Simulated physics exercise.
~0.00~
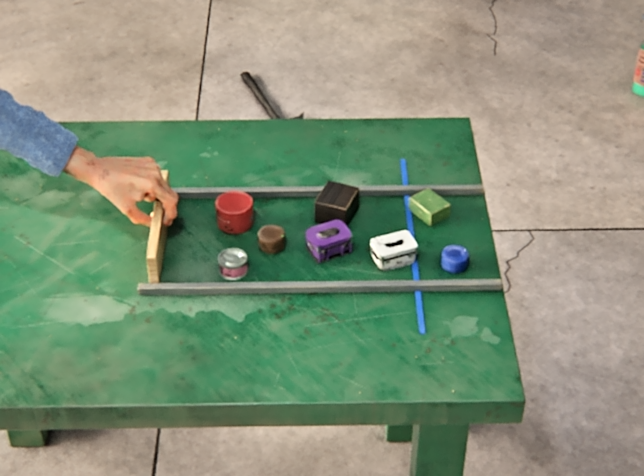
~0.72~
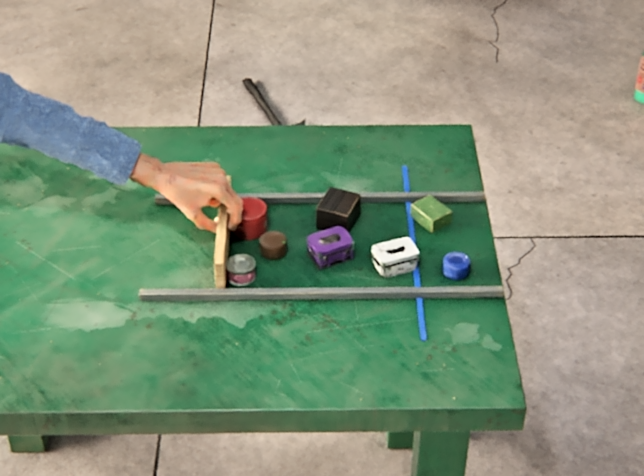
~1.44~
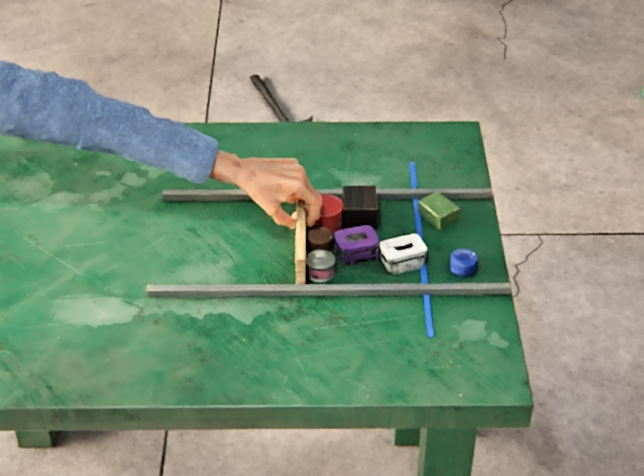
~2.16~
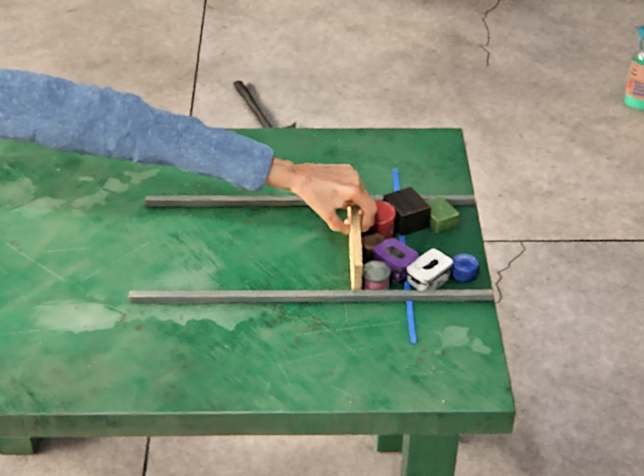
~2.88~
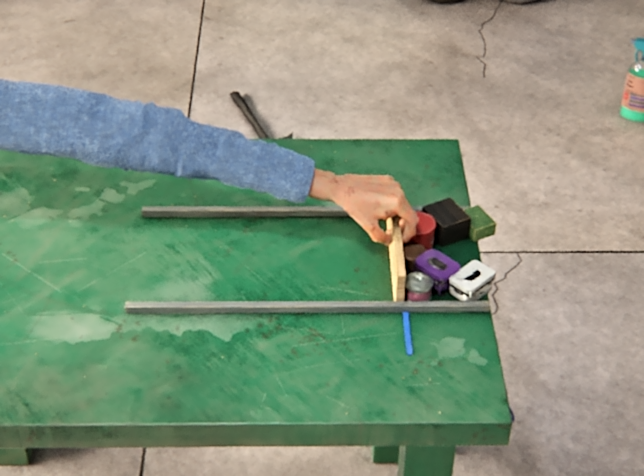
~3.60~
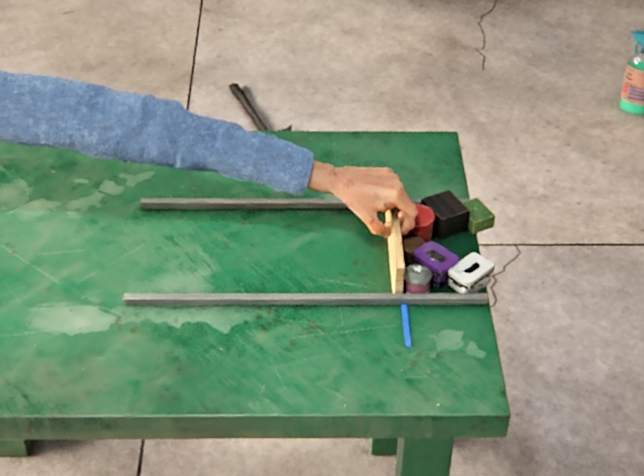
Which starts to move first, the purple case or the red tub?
The red tub starts to move first, as the board pushes it to the right while the purple case is still at rest. The purple case only starts moving later in the push.
